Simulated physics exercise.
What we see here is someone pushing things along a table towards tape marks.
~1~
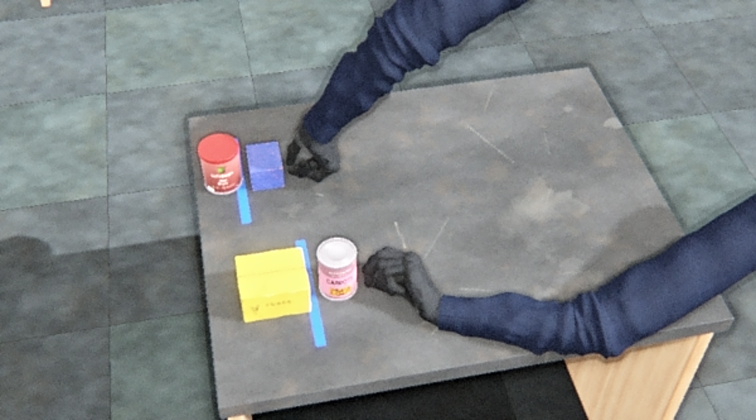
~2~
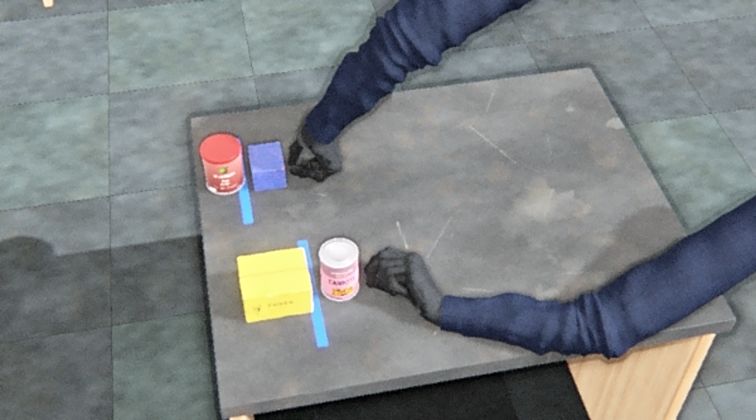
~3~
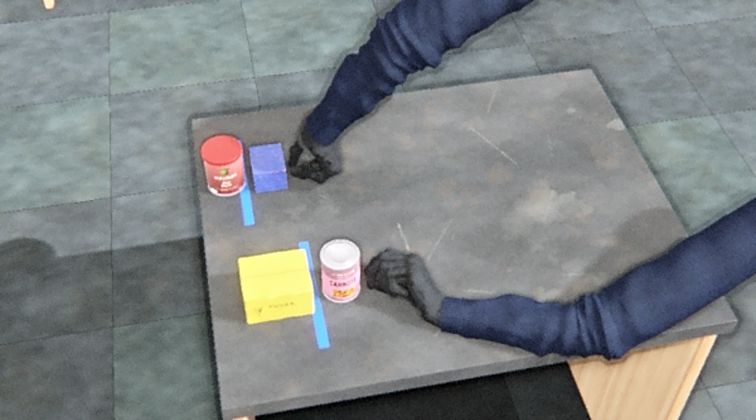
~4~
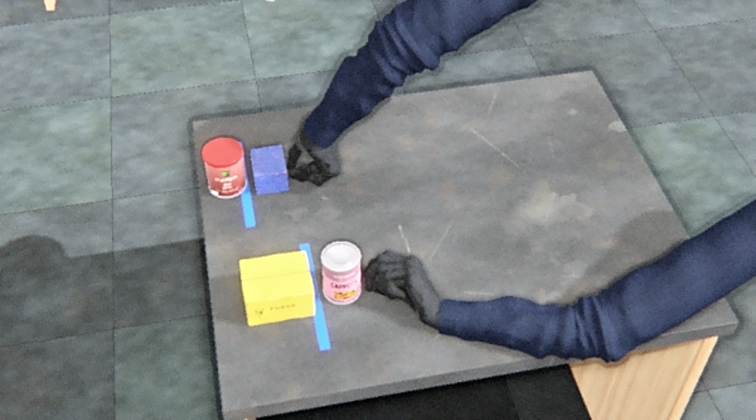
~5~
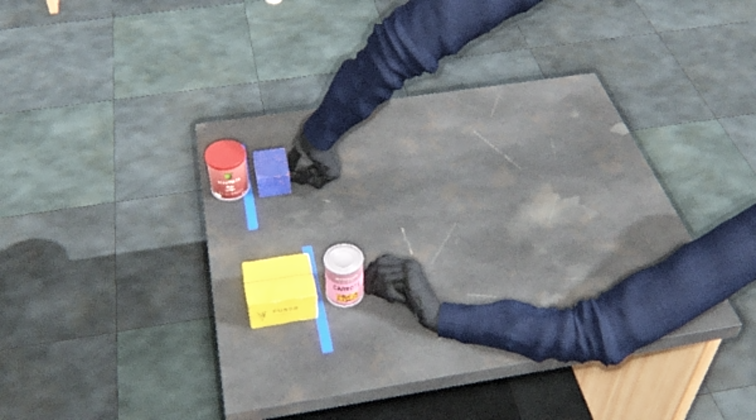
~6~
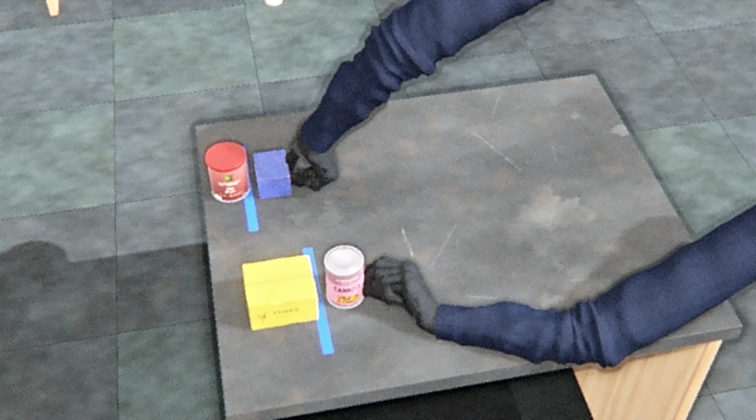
At first, two dark-gloved hands rest beside objects on a grey table, one by a blue block next to a red tin, the other by a pink tin next to a yellow box. The whole view then shifts very slightly, while the hands and objects barely move relative to the blue tape strips.
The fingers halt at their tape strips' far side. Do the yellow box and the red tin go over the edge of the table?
In order: The yellow box stays on the tabletop, the red tin leaves the tabletop.
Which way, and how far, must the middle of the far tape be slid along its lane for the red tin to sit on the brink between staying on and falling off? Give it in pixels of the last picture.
I'd put it at roughly 12 pixels, moving right.
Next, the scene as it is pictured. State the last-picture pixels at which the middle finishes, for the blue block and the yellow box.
Final centres, approx.: First (226, 181), second (241, 299).
Then, 1.48 s after the last picture, yellow box moved a little near (243, 298); red tin tipped 26° from how it was near (182, 183).
Then, 1.80 s after the last picture, yellow box moved a little near (240, 299); red tin falling near (160, 326).
At rest, the yellow box is still on the table, near (240, 299); the red tin drops to the floor, near (99, 414).
